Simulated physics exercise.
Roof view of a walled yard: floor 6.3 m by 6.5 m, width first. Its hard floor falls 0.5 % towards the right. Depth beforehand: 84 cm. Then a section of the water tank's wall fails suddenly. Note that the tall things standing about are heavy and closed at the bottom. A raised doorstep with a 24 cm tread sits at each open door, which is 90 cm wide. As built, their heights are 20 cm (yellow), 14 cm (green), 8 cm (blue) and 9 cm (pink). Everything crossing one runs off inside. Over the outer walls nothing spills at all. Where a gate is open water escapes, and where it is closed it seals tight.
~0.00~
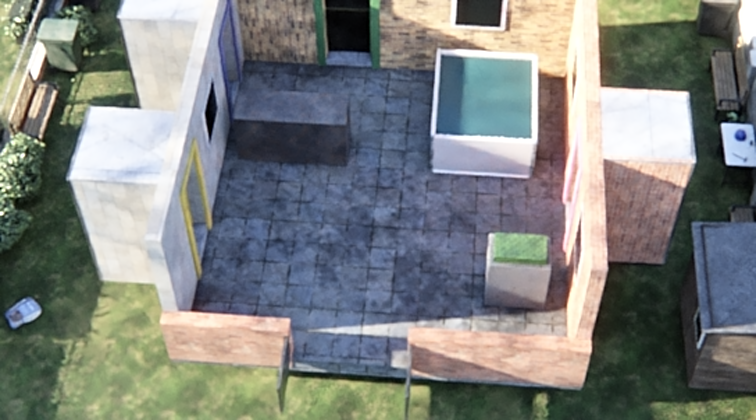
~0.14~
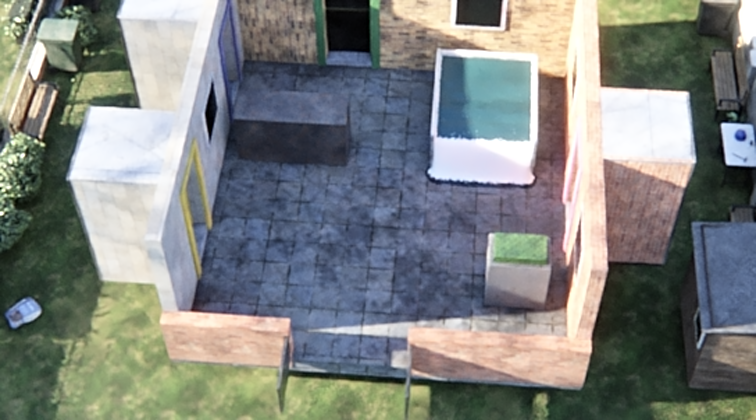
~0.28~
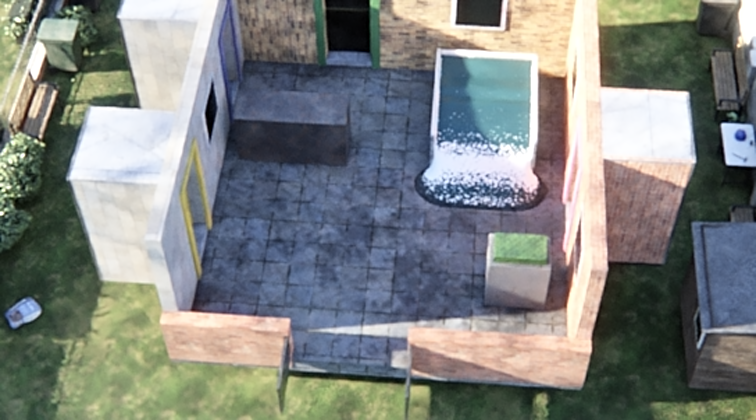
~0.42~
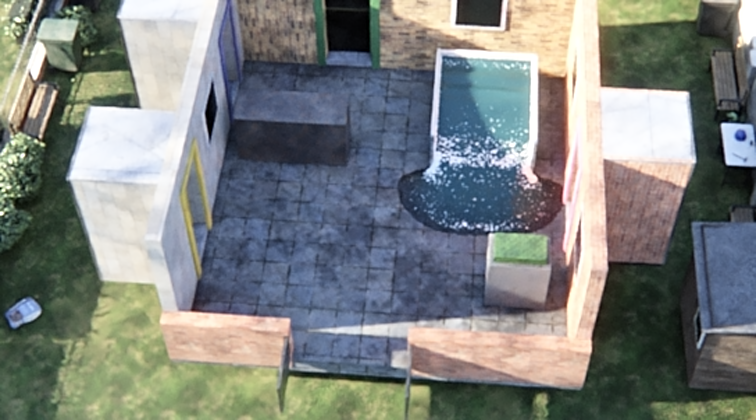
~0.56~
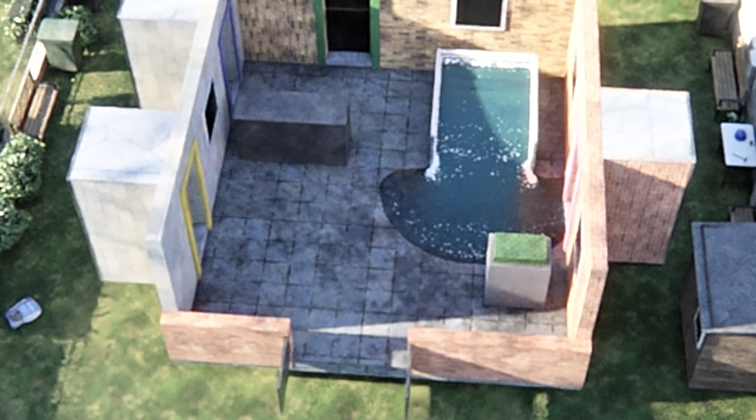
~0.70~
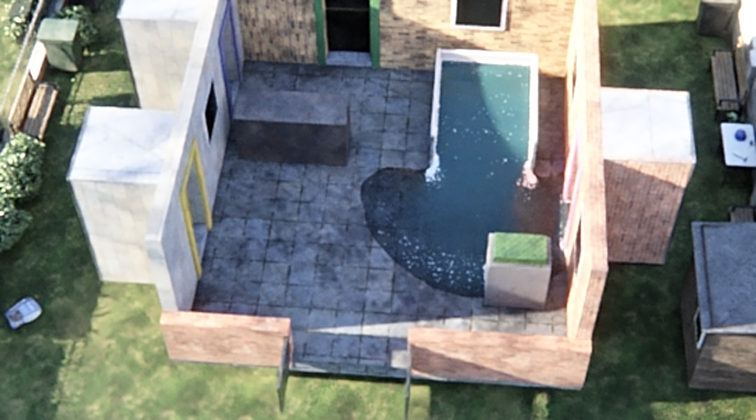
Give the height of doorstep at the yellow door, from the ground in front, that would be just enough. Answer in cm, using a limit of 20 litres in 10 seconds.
Close to 7.5 cm.
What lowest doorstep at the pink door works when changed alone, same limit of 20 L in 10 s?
Pink door, minimum about 21 cm.
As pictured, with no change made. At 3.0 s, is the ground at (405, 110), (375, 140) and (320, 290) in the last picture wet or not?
1: Unwetted; 2: Unwetted; 3: Awash.
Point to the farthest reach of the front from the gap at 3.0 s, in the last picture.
Look about (186, 339) in the last picture.
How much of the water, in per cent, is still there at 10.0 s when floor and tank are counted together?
Some 64 %.
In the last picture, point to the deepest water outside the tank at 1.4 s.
About (558, 265).
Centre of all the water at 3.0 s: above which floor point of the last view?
I'd say around (464, 240).
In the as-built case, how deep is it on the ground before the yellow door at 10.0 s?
Depth: Near 8.0 cm.
After 1.4 s water covers 40 % of the floor, deepest (52 cm) near (558, 265); it has not reached the yellow door.
After 3.0 s water covers 50 % of the floor, deepest (33 cm) near (504, 314); it has not reached the yellow door.
After 10.0 s water covers 90 % of the floor, deepest (11 cm) near (262, 166); 8 cm at the yellow door, 0 litres in over its 20 cm doorstep.
At the yellow door as built, the water arrived by 3.4 s and peaked near 12 cm at 7.4 s.
Run again over the same 10 s with other heights there, 25 litres in over 7 cm, 7 litres over 9.5 cm. The limit of 20 litres is kept from about 7.5 cm up.
